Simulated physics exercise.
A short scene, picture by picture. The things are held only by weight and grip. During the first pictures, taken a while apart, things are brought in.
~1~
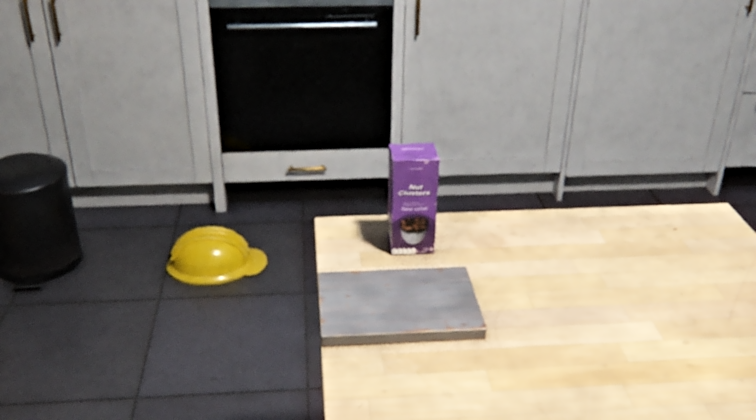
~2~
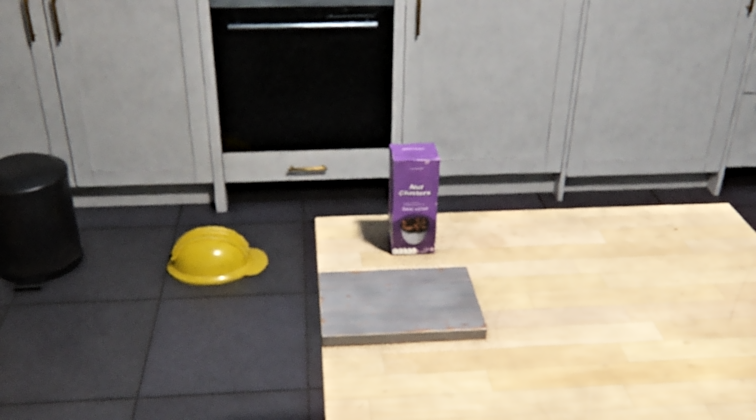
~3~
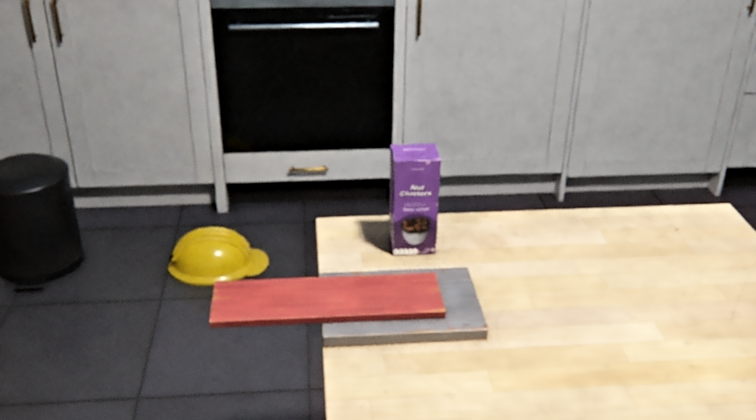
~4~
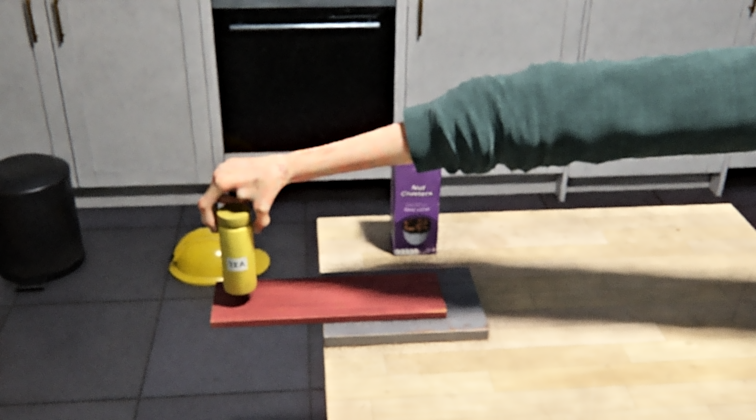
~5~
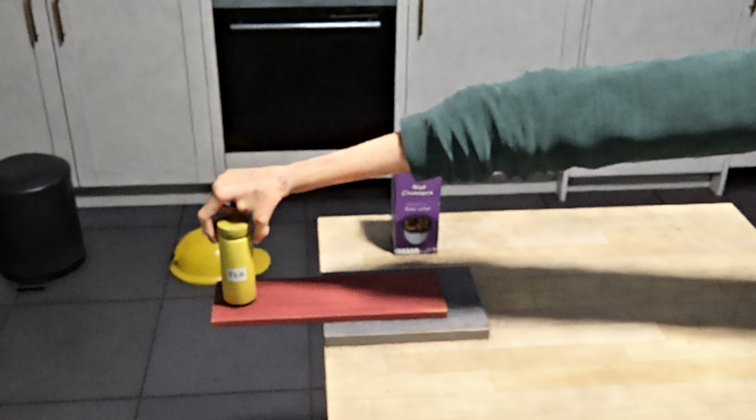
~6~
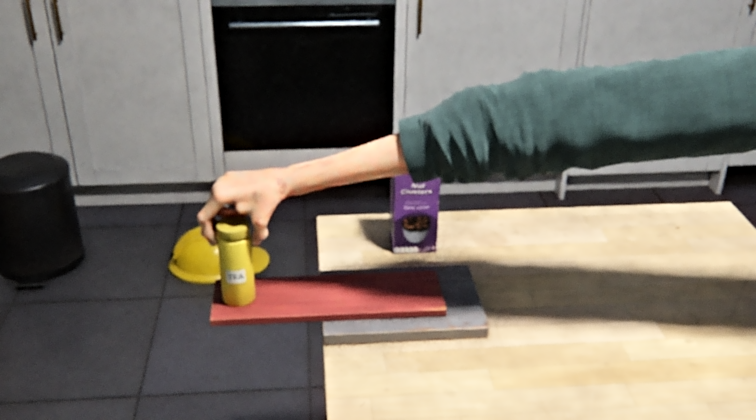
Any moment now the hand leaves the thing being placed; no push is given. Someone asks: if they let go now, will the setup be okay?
Most likely it will topple.
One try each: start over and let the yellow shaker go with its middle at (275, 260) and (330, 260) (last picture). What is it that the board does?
In case one it tumbles, while in case two it stays where it is.
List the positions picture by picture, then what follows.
In the first frame, the last thing is not in view yet; grey slab (398, 304).
In the second frame, the last thing is not in view yet; purple carton (413, 200).
In the third frame, the last thing is not in view yet; red board (328, 299).
The fourth frame shows on its way; yellow shaker (237, 249); grey slab (401, 305).
The fifth frame shows on its way; yellow shaker (237, 259); purple carton (415, 200).
The sixth frame shows in place under the hand; yellow shaker (236, 262); red board (328, 297).
Then, 0.40 s on from there, red board and yellow shaker now down on the floor or falling.
Then, 0.50 s on from there, things are still on the move.
Then, 0.70 s on from there, as before.
In the end, down on the floor or falling, red board and yellow shaker; the other 2 unmoved. The board tips off the edge.
